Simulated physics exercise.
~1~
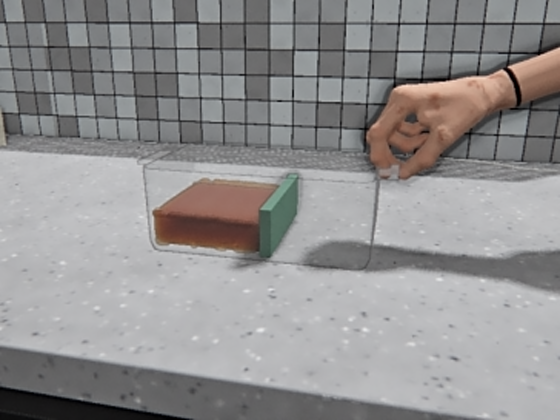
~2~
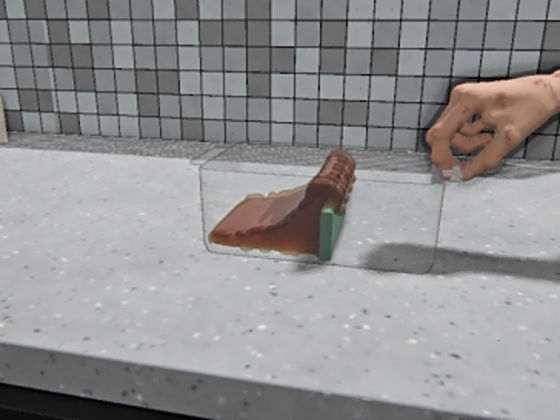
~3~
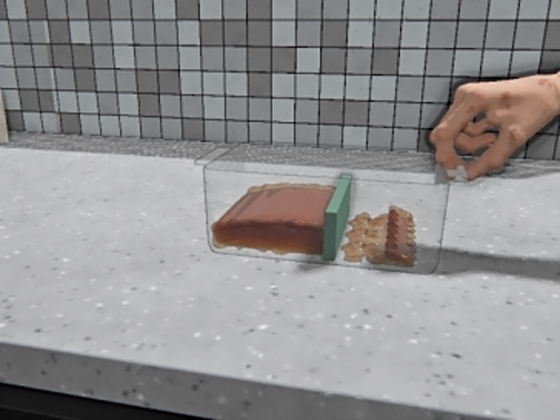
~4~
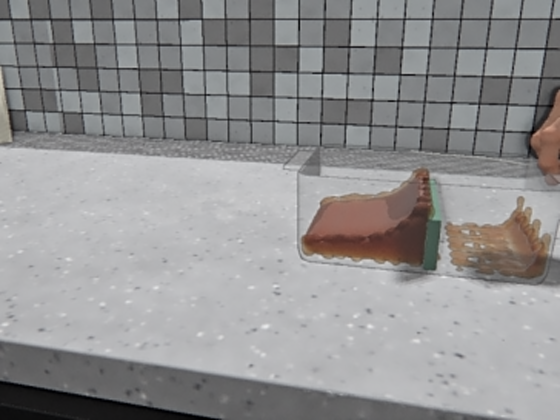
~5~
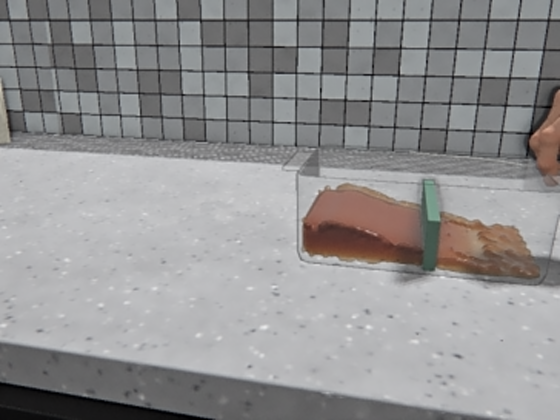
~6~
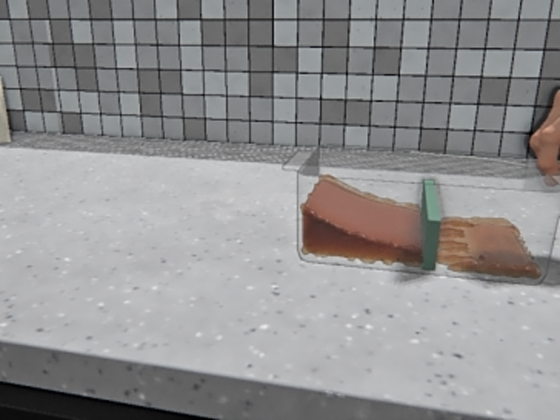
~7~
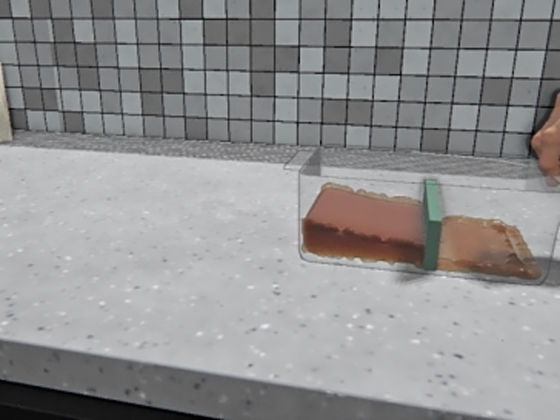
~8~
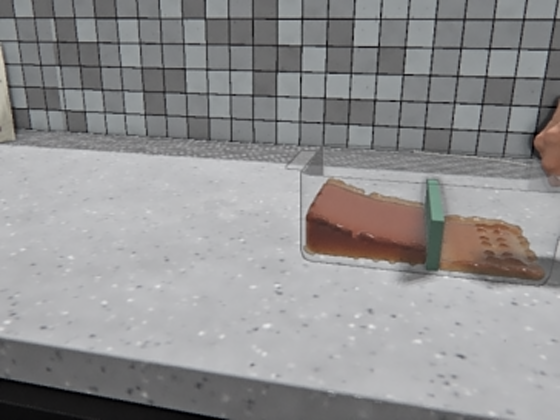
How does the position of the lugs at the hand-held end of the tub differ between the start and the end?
At the start the lugs are right of the middle of the view, and by the end they have moved well to the right, close to the right edge of the view.
